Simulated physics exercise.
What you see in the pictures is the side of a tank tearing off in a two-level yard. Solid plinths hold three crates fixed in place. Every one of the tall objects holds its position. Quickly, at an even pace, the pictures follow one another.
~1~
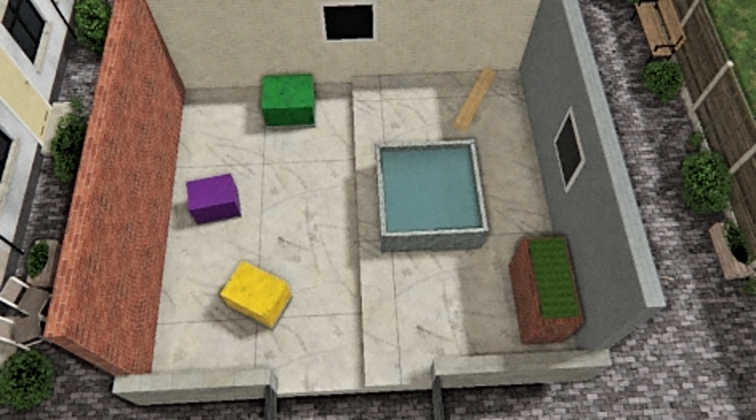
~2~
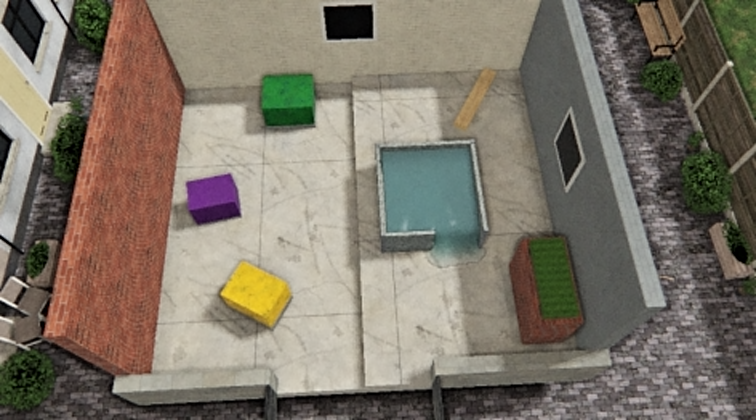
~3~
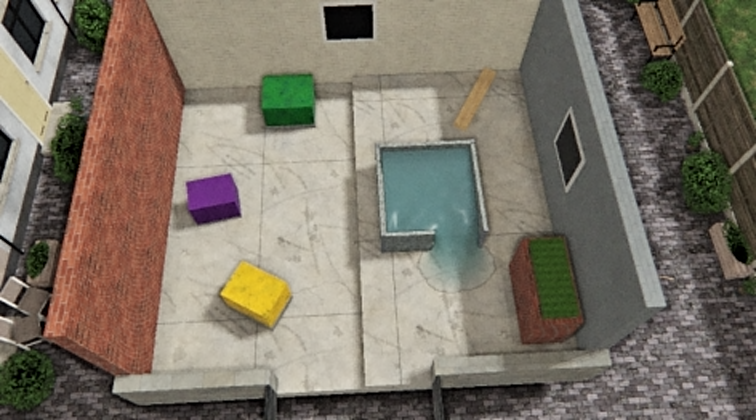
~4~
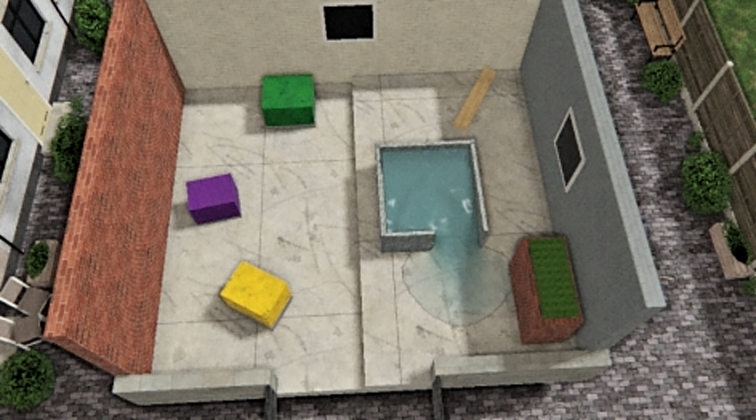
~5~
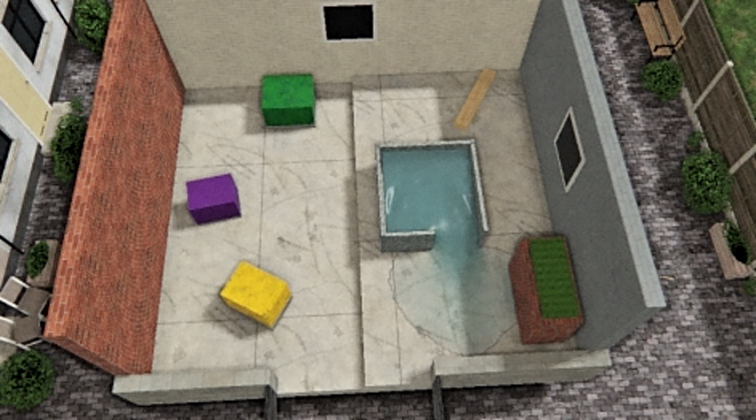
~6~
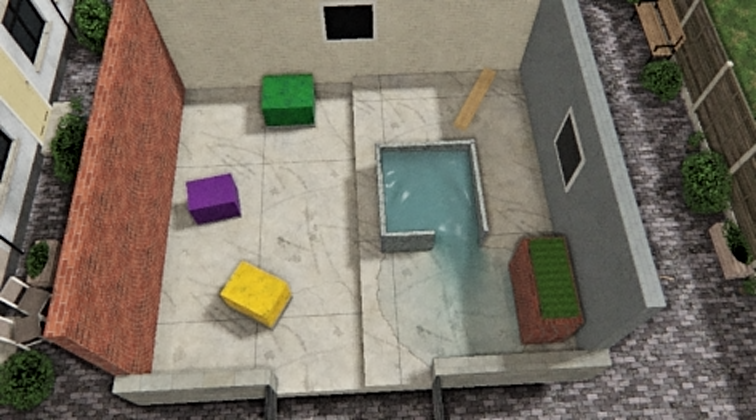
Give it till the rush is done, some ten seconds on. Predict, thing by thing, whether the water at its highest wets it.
The purple crate is wetted. The yellow crate is not wetted. The green crate is not wetted.
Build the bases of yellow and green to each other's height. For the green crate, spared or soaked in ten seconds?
After ten seconds the green is left unharmed.
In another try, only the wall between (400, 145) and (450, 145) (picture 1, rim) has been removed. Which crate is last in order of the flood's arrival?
That is the yellow-painted one.
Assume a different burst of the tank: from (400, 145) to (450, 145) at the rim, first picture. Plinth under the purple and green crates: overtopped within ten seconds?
As I see it, purple is doused and green is doused.
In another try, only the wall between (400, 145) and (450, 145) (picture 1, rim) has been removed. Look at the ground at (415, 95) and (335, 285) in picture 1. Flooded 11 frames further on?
Taking them in turn: Underwater, then left clear.
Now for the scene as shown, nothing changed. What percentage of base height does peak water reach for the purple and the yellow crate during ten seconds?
Close to 160 per cent, and close to 60 per cent, in that order.
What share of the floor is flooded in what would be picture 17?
About 15 per cent.
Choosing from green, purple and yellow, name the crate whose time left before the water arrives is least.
It's the crate marked yellow.
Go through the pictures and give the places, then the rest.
The first picture shows the open tank at (429, 188) is whole and still.
In the second picture, the front is at (435, 262), out from the gap at (456, 242).
In the third picture, water pours out at (456, 242) and has run to (437, 285).
In the fourth picture, water pours out at (456, 242) and has run to (452, 320).
In the fifth picture, water pours out at (456, 242) and has run to (478, 348).
In the sixth picture, the front is at a hidden place, out from the gap at (456, 242).
A moment on, water covers 15 % of the floor; the purple crate not reached, the yellow crate not reached, the green crate not reached.
Next, water covers 15 % of the floor; the purple crate not reached, the yellow crate not reached, the green crate not reached.
Then, water covers 30 % of the floor; the purple crate not reached, the yellow crate water round its plinth, the green crate not reached.
Later, water covers 50 % of the floor; the purple crate water round its plinth, the yellow crate water round its plinth, the green crate not reached.
In the end, water covers 65 % of the floor; the purple crate was topped, the yellow crate stayed above the water, the green crate stayed above the water.
